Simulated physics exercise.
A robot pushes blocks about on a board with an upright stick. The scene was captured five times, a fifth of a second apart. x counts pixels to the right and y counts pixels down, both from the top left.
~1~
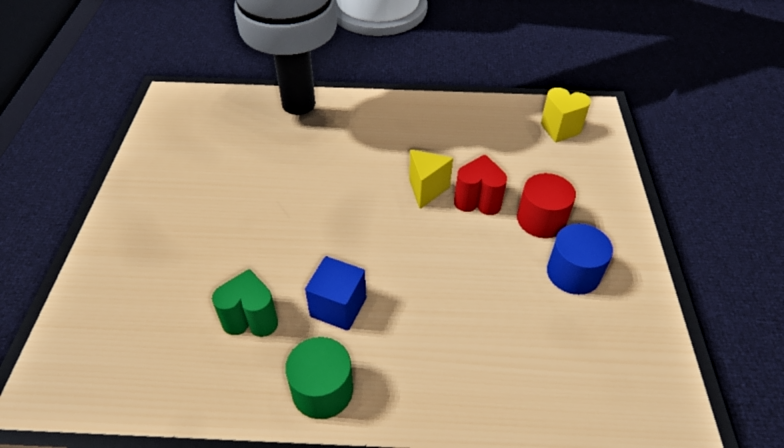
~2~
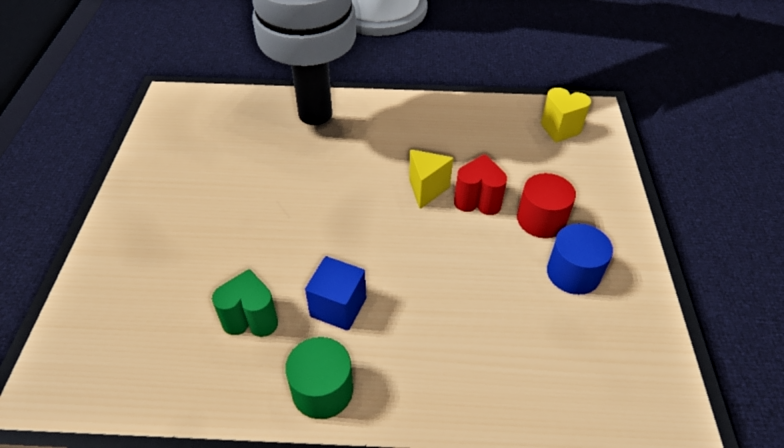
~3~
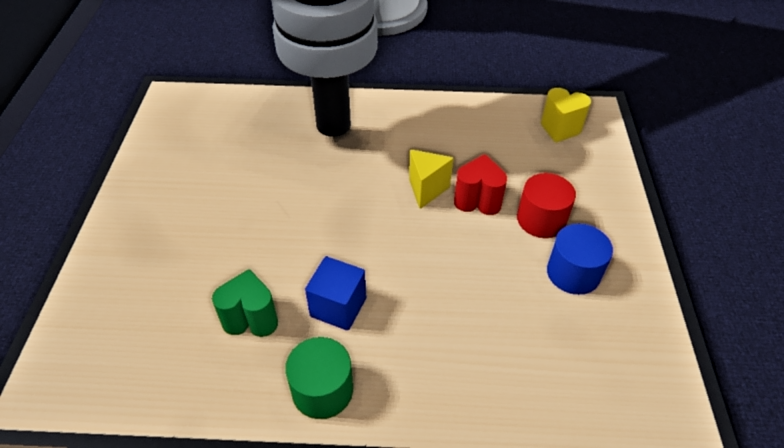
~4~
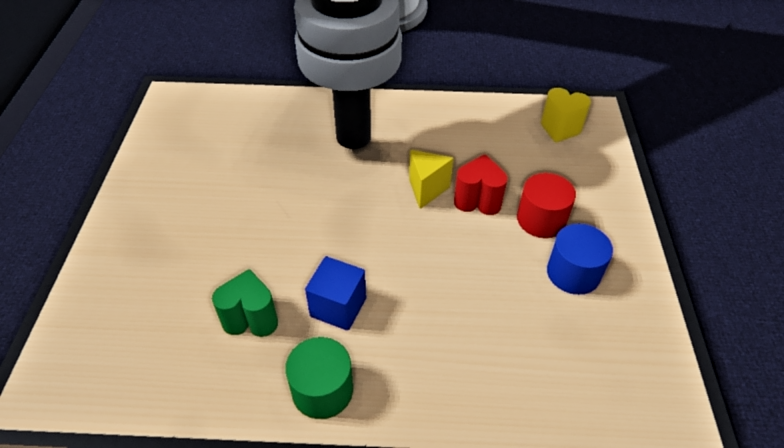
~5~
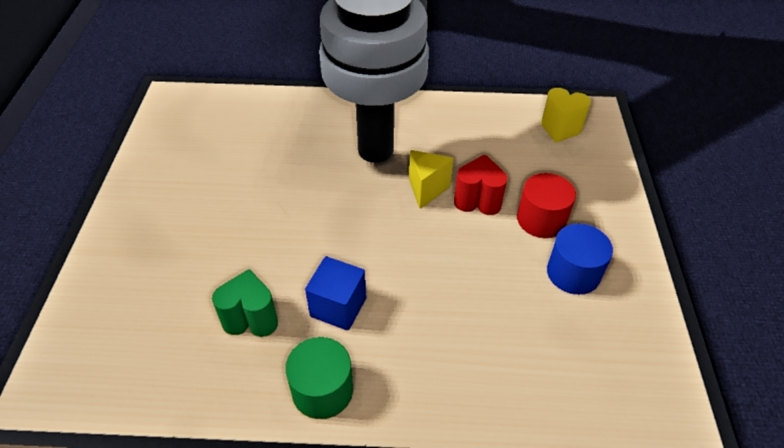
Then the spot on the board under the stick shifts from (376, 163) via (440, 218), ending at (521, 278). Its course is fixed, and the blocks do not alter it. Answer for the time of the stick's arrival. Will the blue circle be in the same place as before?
It seems so.
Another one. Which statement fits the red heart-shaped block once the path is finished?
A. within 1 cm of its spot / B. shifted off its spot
Choice B: Shifted off its spot.
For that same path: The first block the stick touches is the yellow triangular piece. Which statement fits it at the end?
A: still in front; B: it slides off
Letter B.
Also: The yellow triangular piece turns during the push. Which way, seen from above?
It is turned anticlockwise.
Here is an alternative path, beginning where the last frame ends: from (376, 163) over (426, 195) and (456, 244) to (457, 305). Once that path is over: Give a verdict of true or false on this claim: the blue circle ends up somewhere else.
This is false.
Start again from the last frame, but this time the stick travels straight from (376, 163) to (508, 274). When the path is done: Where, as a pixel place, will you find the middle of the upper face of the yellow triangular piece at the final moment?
In the picture, that point is around (462, 166).
On the path given first. One third of the way, stick at (418, 187); yellow triangular piece at (452, 165); red heart-shaped block at (488, 174).
Two thirds of the way, stick at (466, 227); yellow triangular piece at (458, 165), turned 25° anticlockwise; red heart-shaped block at (494, 174).
At the end, stick at (524, 267); yellow triangular piece at (458, 165), turned 25° anticlockwise; red heart-shaped block at (494, 174); blue circle unmoved.
